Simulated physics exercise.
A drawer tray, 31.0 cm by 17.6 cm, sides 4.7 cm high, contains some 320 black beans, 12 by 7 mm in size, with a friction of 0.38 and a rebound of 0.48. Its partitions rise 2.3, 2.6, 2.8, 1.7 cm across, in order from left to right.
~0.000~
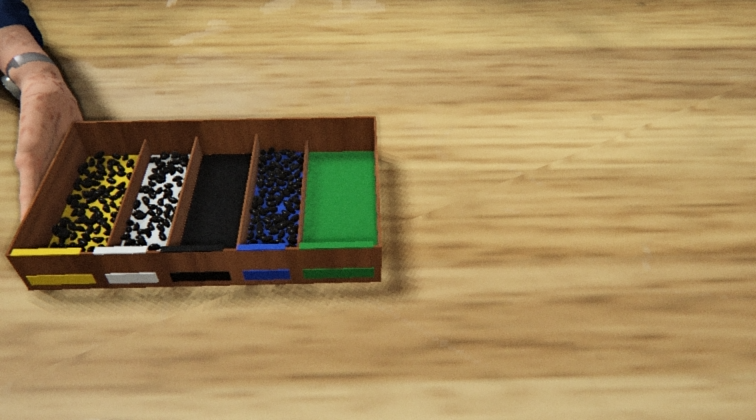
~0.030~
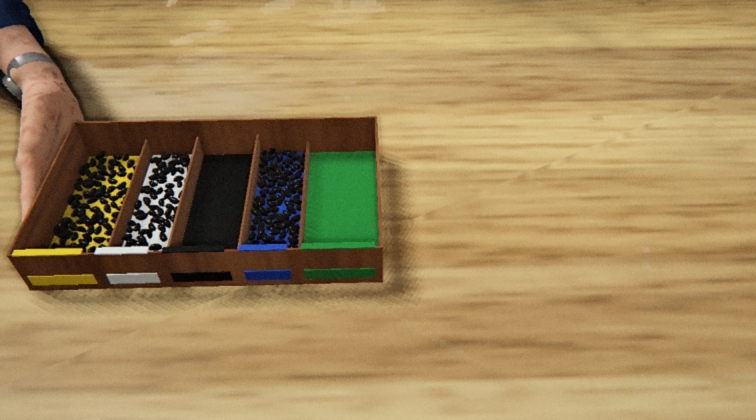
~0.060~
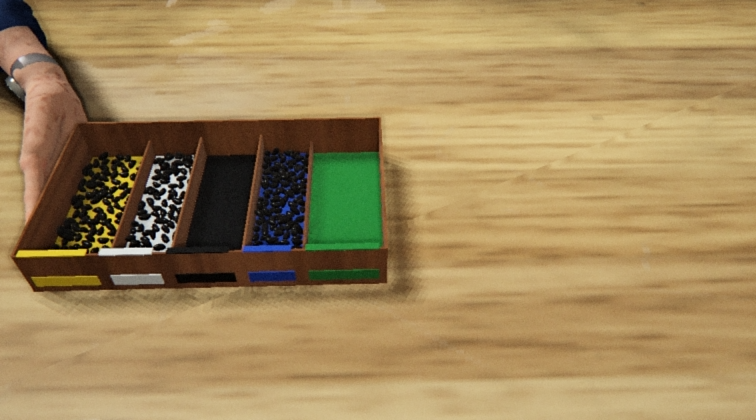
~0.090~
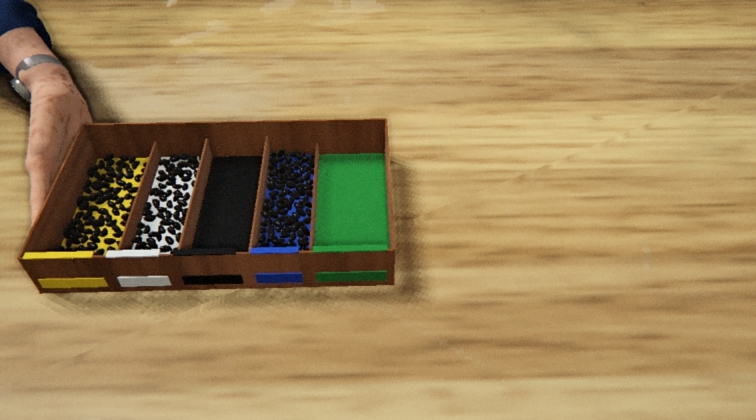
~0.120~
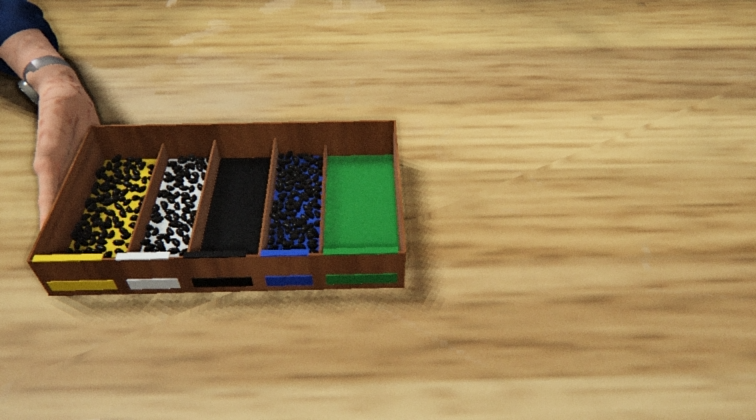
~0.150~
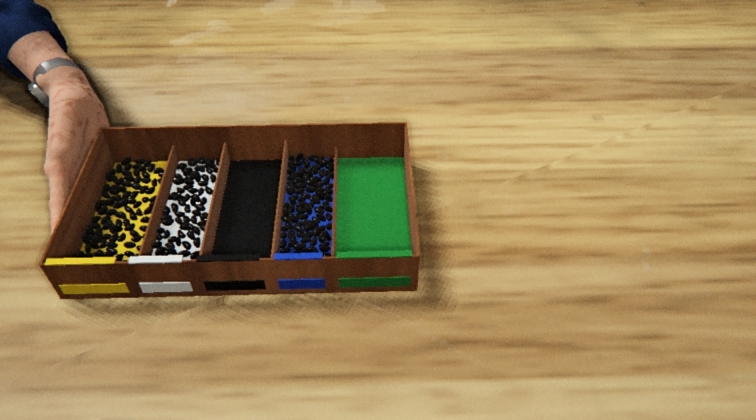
On a light wooden tabletop, a hand at the left slid a brown divided tray slightly to the right, with black beans scattered in its yellow, white and blue sections and the green one empty.
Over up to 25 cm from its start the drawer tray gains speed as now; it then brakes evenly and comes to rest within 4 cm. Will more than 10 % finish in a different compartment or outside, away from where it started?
No.
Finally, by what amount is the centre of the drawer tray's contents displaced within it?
1.0 cm, give or take.
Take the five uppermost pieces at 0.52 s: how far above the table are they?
2 cm.
Then, at 0.29 s, tilt 0 degrees; white 25 %, yellow 35 %, blue 40 %; 0 % away from where they began.
After 0.41 s, tilt 0 degrees; white 25 %, yellow 35 %, blue 40 %; 0 % away from where they began.
After 0.52 s, tilt 0 degrees; white 25 %, yellow 35 %, blue 40 %; 0 % away from where they began.
Then, at 0.62 s, tilt 0 degrees; white 25 %, yellow 35 %, blue 40 %; 0 % away from where they began.
By 0.9 s all is still; white 25 %, yellow 35 %, blue 40 %; 0 % away from where they began.
